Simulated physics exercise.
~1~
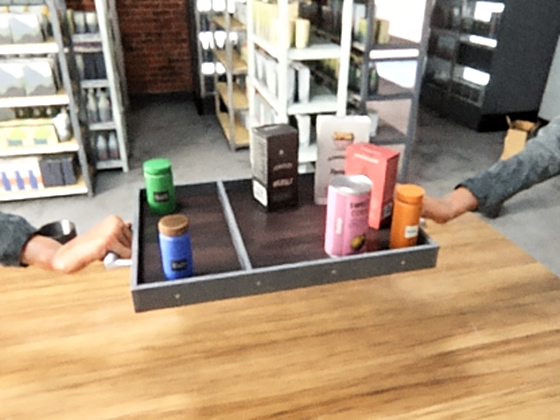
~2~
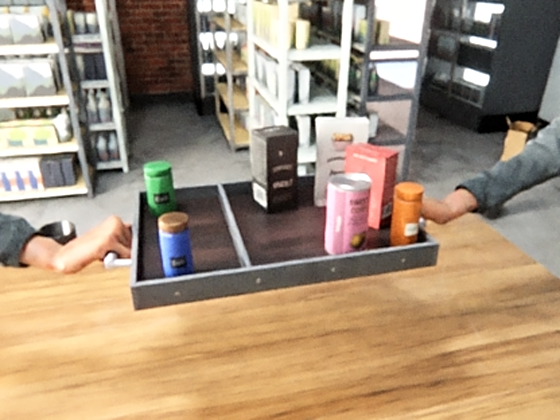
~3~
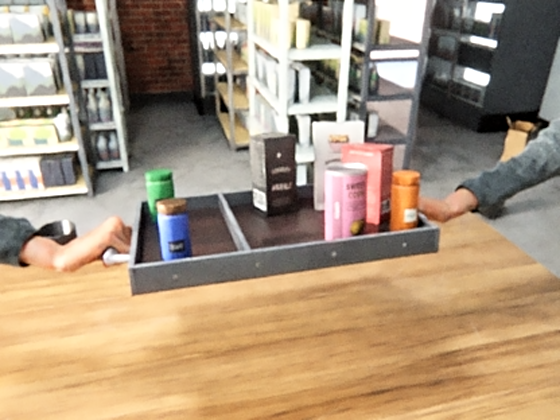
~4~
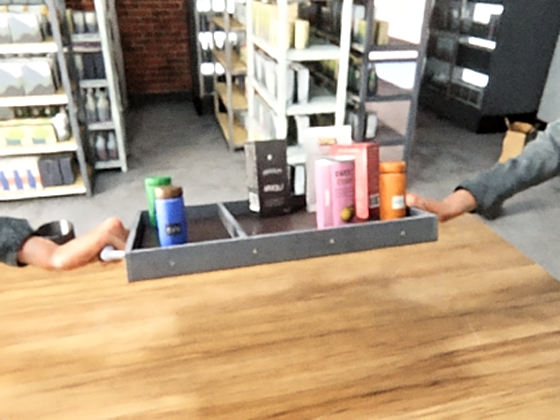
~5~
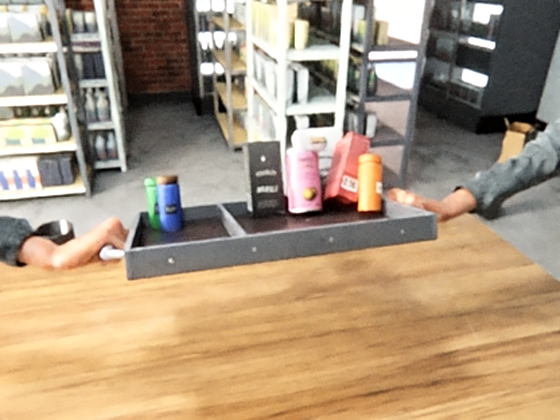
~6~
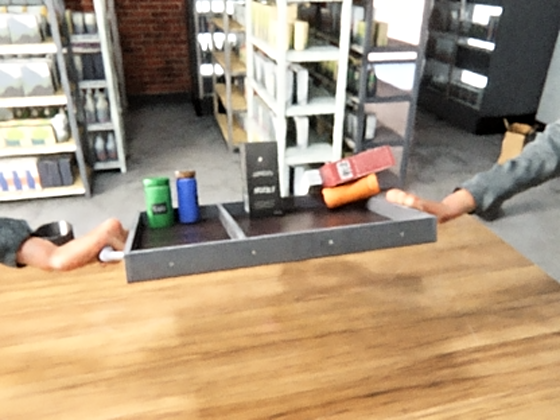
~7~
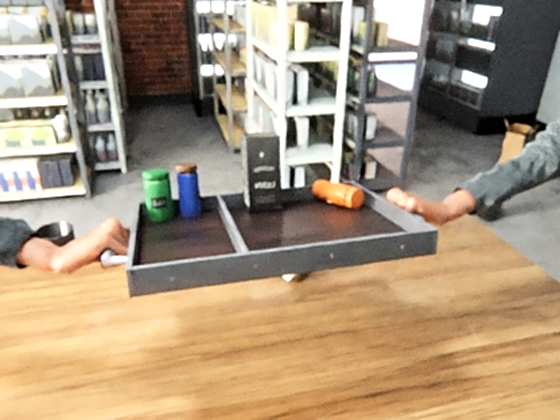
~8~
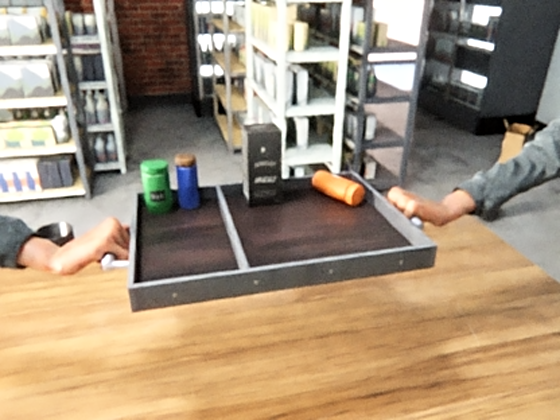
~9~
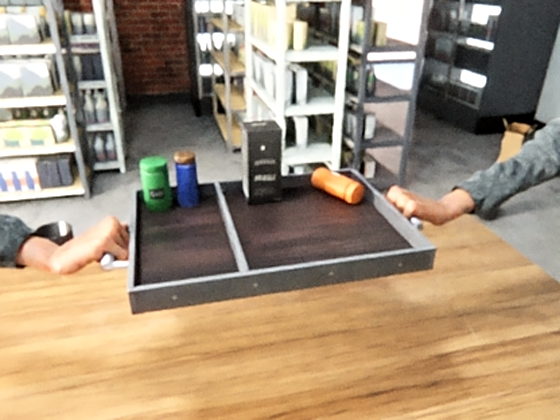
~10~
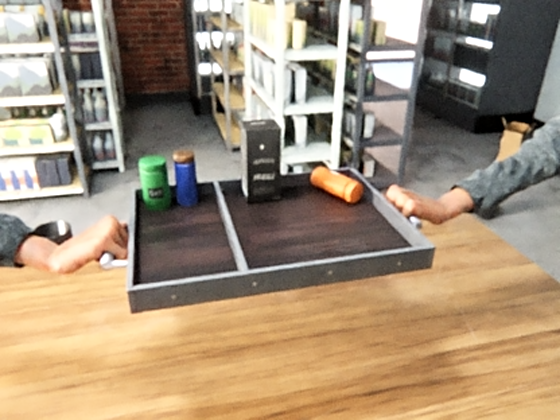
In a shop, two hands tilt a tray and level it, losing three of seven items.
